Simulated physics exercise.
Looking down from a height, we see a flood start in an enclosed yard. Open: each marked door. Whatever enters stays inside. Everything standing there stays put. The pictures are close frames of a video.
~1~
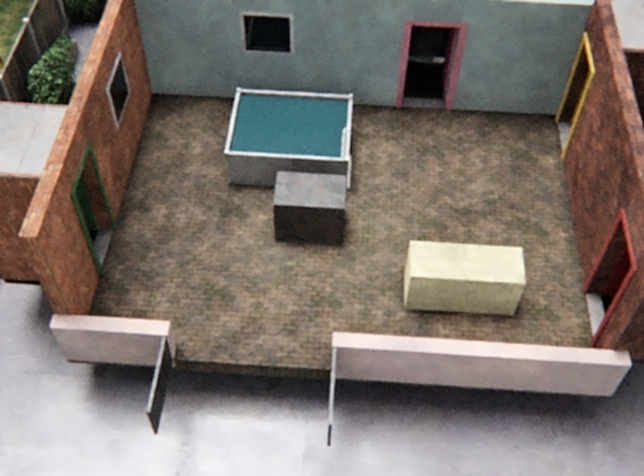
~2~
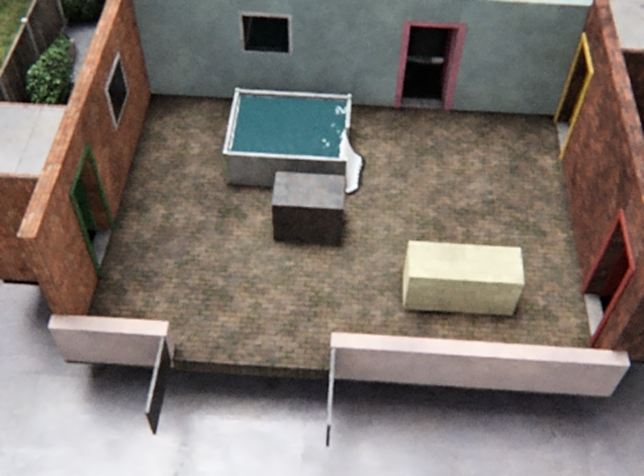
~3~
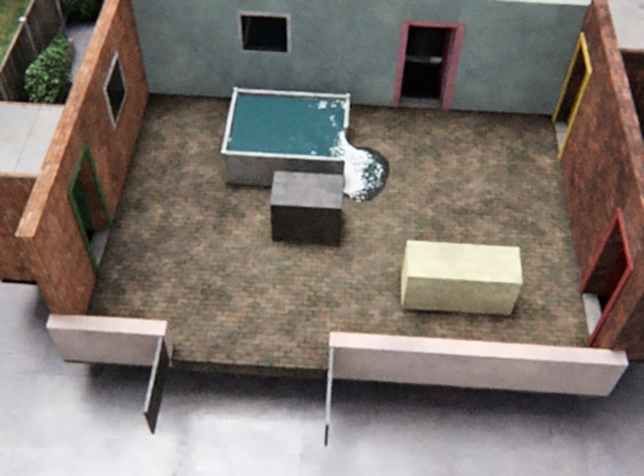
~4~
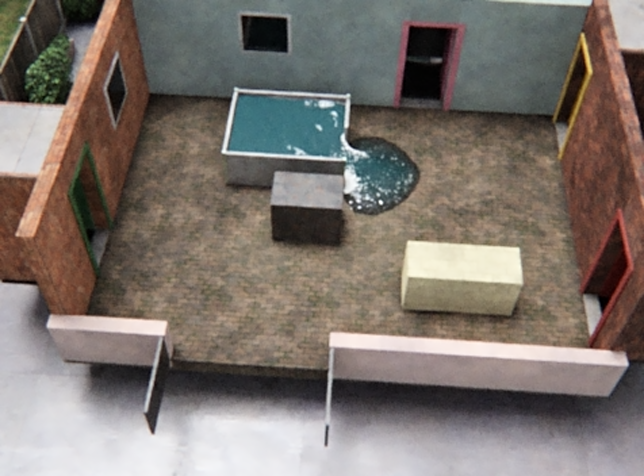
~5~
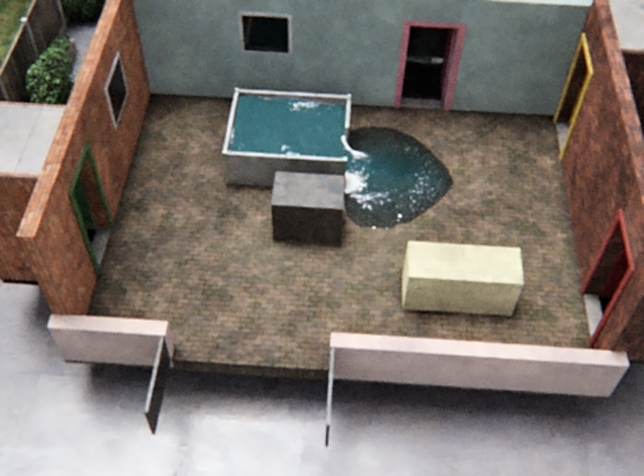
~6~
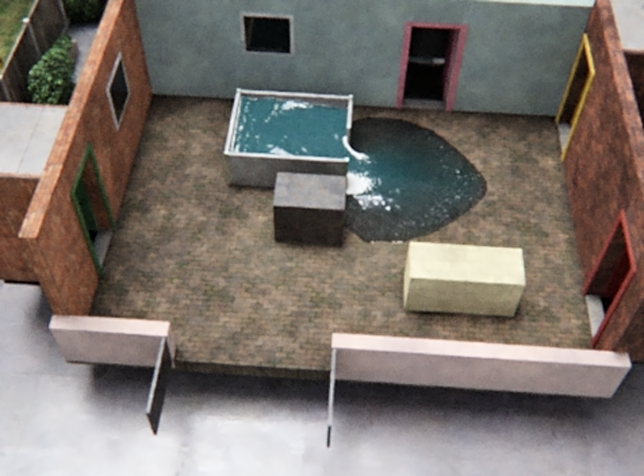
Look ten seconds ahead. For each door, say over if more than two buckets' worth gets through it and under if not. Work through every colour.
Yellow door: Over, pink door: Over, green door: Under, red door: Over.
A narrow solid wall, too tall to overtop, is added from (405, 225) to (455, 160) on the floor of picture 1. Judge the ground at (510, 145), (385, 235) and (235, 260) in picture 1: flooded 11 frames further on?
Taking the points in order, they are inundated, inundated and high and dry.
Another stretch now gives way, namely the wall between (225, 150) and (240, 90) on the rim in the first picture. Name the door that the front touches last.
The red door is last in line.
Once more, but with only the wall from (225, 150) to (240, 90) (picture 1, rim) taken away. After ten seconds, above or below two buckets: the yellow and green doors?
The yellow door exceeds the limit and the green door exceeds the limit.
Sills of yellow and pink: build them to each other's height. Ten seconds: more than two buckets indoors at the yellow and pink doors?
Then the yellow door goes past the mark, and the pink door falls below the mark.
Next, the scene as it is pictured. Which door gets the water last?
That would be the green-painted one.
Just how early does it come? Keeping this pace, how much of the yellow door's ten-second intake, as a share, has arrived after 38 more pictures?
My estimate is close to 85 per cent.
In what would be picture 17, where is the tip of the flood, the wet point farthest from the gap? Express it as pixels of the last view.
My guess is roughly (582, 325).
A moment on, water covers 30 % of the floor; the yellow door not reached, the pink door wet at the sill, nothing in, the green door not reached, the red door not reached.
Next, water covers 35 % of the floor; the yellow door under two buckets in, the pink door under two buckets in, the green door not reached, the red door wet at the sill, nothing in.
Then, water covers 40 % of the floor; the yellow door far over two buckets in, the pink door under two buckets in, the green door not reached, the red door under two buckets in.
Later, water covers 50 % of the floor; the yellow door far over two buckets in, the pink door under two buckets in, the green door not reached, the red door over two buckets in.
In the end, water covers 80 % of the floor; the yellow door far over two buckets in, the pink door over two buckets in, the green door wet at the sill, nothing in, the red door over two buckets in.
